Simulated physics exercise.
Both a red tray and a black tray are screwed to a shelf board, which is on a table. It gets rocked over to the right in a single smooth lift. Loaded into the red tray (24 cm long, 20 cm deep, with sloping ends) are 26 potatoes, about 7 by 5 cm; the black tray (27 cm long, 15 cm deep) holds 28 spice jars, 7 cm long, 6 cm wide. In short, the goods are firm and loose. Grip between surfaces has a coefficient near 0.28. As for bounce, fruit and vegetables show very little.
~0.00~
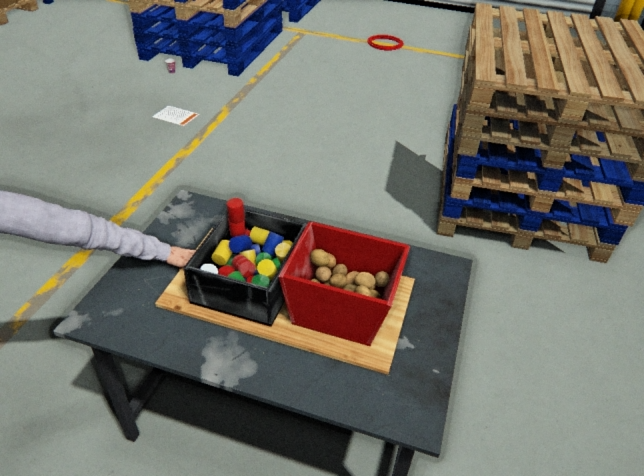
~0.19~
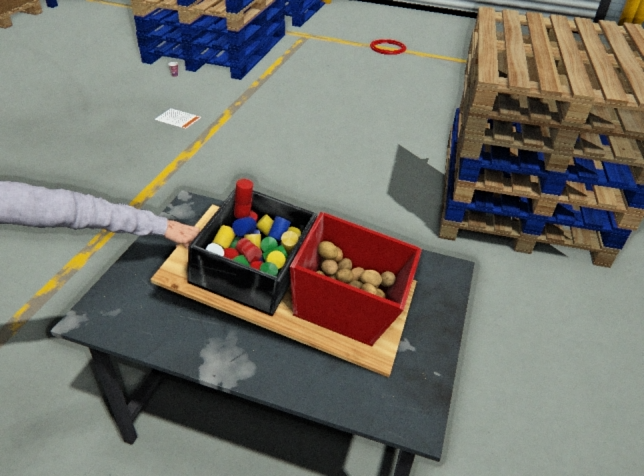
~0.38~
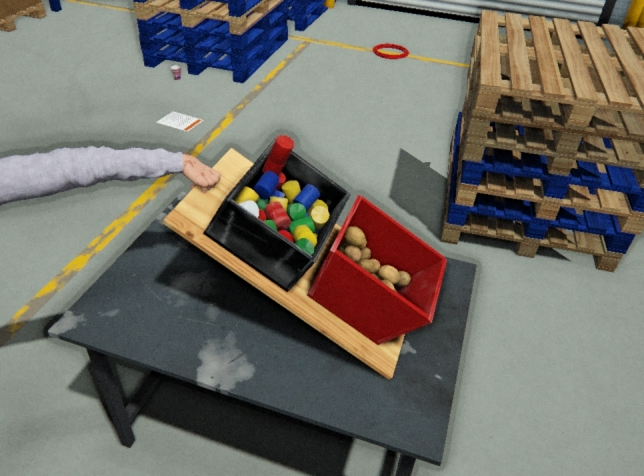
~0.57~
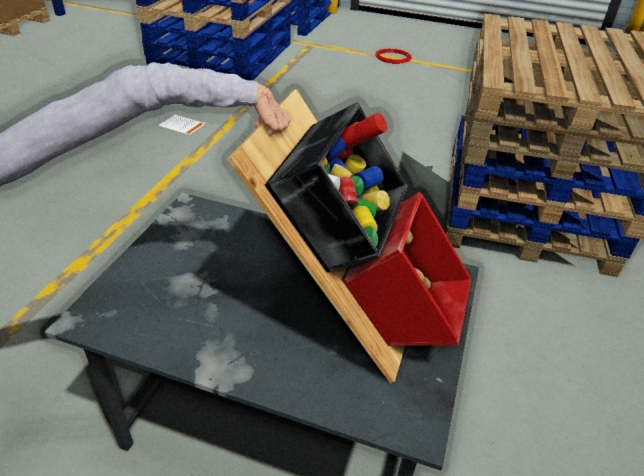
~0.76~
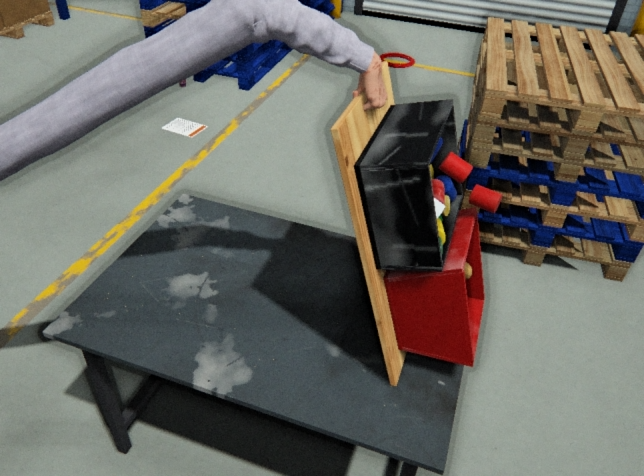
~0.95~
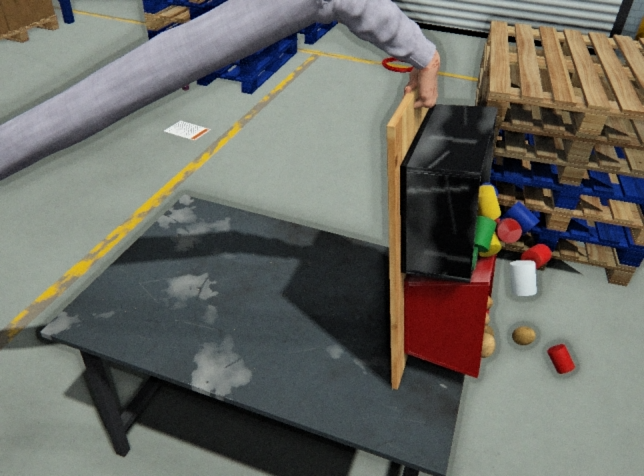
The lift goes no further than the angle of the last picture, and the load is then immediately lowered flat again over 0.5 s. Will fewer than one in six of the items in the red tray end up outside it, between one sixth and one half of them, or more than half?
It retains half to five-sixths.
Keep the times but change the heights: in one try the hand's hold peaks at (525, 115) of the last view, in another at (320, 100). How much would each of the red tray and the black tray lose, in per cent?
Loss per try - red tray 90 / 10 percent, black tray 100 / 30 percent.
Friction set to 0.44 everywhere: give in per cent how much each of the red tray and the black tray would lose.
In that case the red tray sheds 30 per cent, while the black tray sheds 80 per cent.
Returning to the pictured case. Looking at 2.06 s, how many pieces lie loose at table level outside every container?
Some 6 in number.
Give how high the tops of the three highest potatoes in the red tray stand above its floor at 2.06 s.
Height: Roughly 10 cm.
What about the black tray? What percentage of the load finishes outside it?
For the black tray, 80 percent.
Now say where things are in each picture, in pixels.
In the first picture (places track the rim corner closest to us here; the camera moves round a little), red tray (388, 303); black tray (267, 289); tipped 0°; all still inside.
In the second picture, red tray (400, 306); black tray (276, 278); tipped 9°.
In the third picture, red tray (429, 318); black tray (312, 258); tipped 29°.
In the fourth picture, red tray (458, 340); black tray (377, 252); tipped 53°.
In the fifth picture, red tray (474, 362); black tray (442, 266); tipped 73°; 1 out, the lowest jar at (485, 199).
In the sixth picture, red tray (479, 374); black tray (471, 277); tipped 82°; 6 out, the lowest jar at (561, 359).
After 1.13 s, tilt 58°; the red tray is down by 6 of 26 and the black tray is down by 14 of 28.
After 1.35 s, tilt 9°; the red tray is down by 10 of 26 and the black tray is down by 23 of 28.
After 1.66 s, tilt 0°; the red tray is down by 10 of 26 and the black tray is down by 23 of 28.
When it is over (at 2.06 s), the red tray is down by 10 of 26 and the black tray is down by 23 of 28. Asked share, 10 of 26, 38 per cent.
